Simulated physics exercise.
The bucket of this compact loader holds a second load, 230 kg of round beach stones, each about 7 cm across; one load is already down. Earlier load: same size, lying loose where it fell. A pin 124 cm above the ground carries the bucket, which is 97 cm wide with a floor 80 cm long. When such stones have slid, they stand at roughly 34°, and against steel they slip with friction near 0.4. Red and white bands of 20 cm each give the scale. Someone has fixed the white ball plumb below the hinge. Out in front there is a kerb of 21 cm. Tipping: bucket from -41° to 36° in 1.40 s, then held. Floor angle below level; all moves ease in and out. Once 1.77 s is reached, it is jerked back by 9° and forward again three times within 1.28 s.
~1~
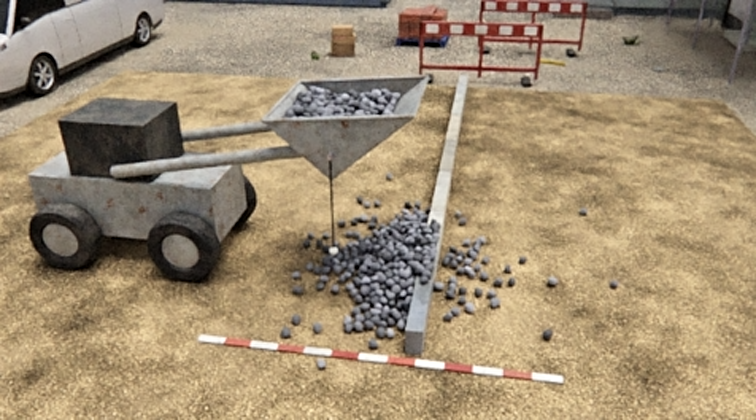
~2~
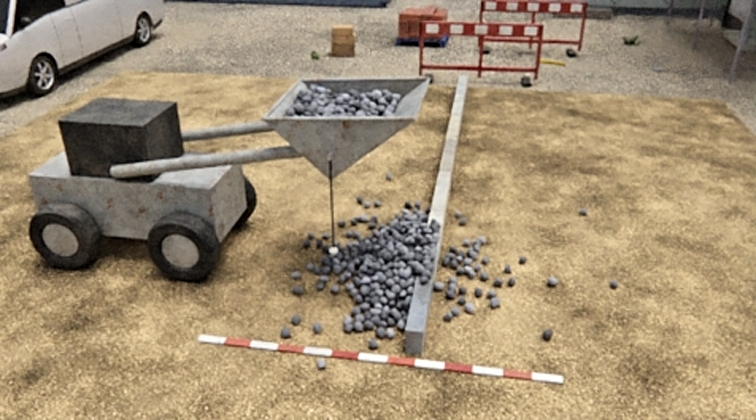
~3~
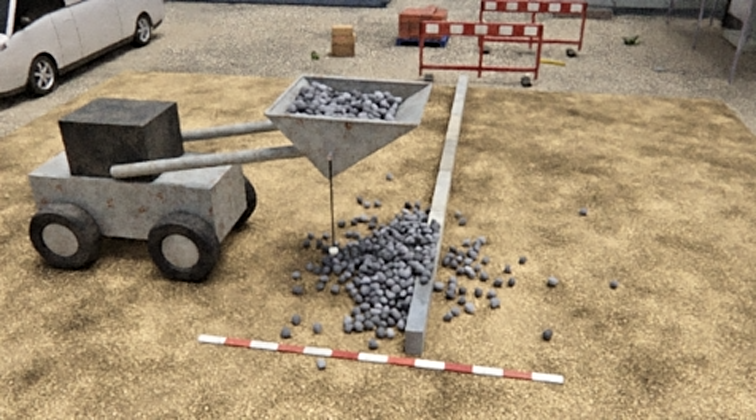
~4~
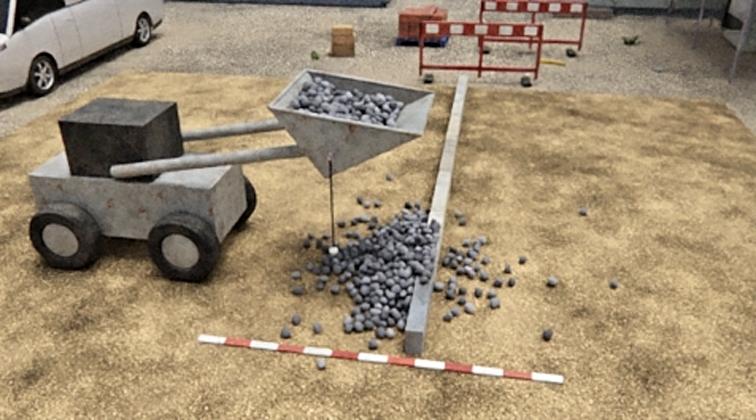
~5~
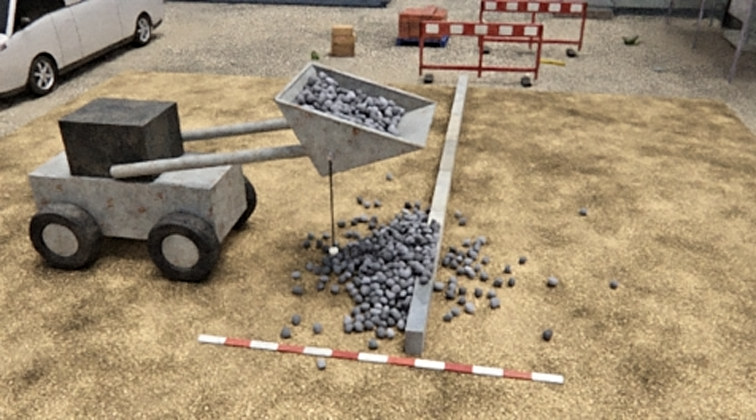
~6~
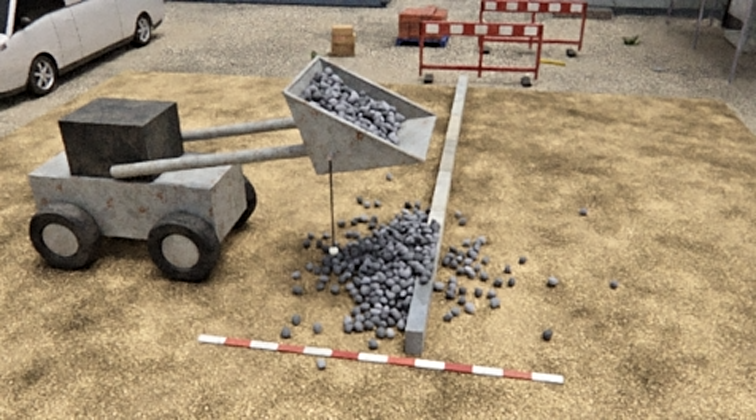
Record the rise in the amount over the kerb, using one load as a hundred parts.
Rise: About 92 parts in every hundred.
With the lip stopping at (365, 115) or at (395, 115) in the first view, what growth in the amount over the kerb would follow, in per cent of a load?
First place about 30 %, second about 70 %.
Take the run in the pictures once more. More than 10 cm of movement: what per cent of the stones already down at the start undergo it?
I'd put it at about 5 per cent.
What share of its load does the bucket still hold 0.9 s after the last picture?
Roughly 50 per cent remains inside.
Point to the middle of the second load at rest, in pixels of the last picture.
Middle: Approx. (487, 271) px.
Then, 0.5 s after the last picture the floor is at 24°; in per cent of one load, 100 in the bucket, 91 on this side of the kerb, 9 over the kerb; the foremost stones are at (543, 273).
Then, 0.9 s after the last picture the floor is at 36°; in per cent of one load, 48 in the bucket, 127 on this side of the kerb, 25 over the kerb; the foremost stones are at (543, 273).
Then, 2.9 s after the last picture the floor is at 36°; in per cent of one load, 0 in the bucket, 99 on this side of the kerb, 101 over the kerb; the foremost stones are at (621, 276).
Then, 5.4 s after the last picture the floor is at 36°; in per cent of one load, 0 in the bucket, 99 on this side of the kerb, 101 over the kerb; the foremost stones are at (621, 276). Net gain over the kerb, 92.
